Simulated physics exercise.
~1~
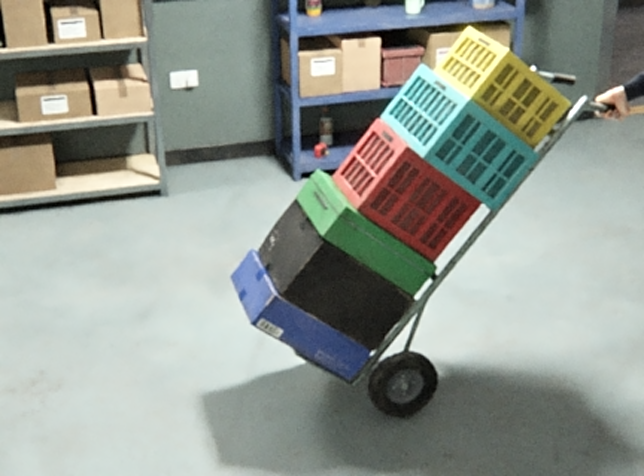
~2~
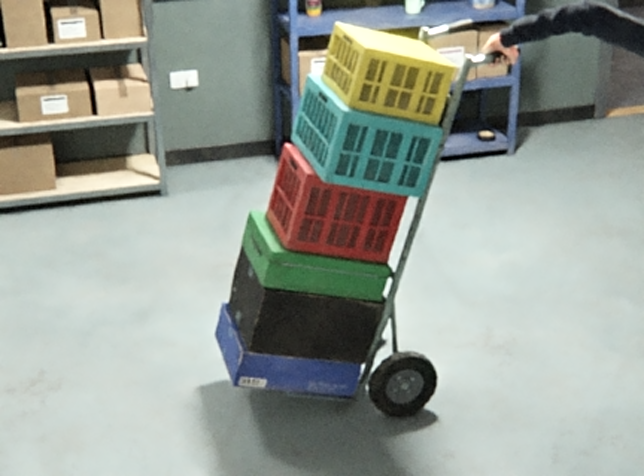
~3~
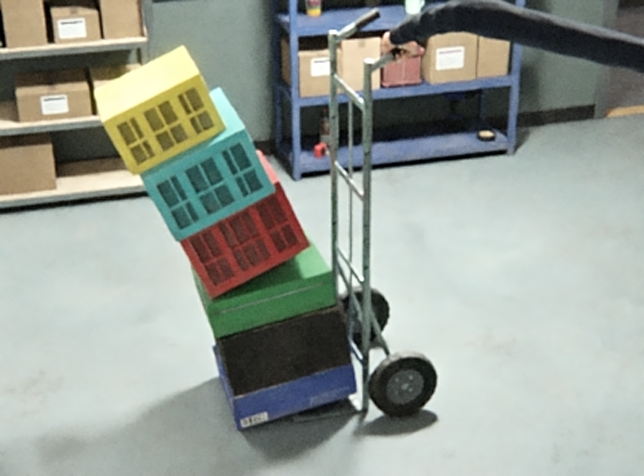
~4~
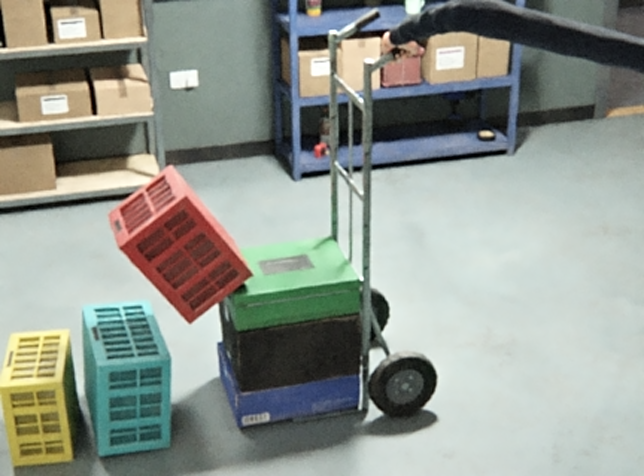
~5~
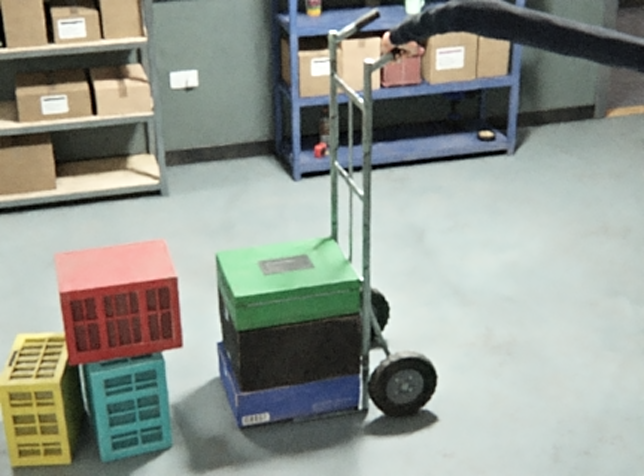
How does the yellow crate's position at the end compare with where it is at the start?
At the start the yellow crate is at the top of the stack on the tilted hand truck, at the upper right. By the end it is on the floor at the lower left, beside the turquoise crate.
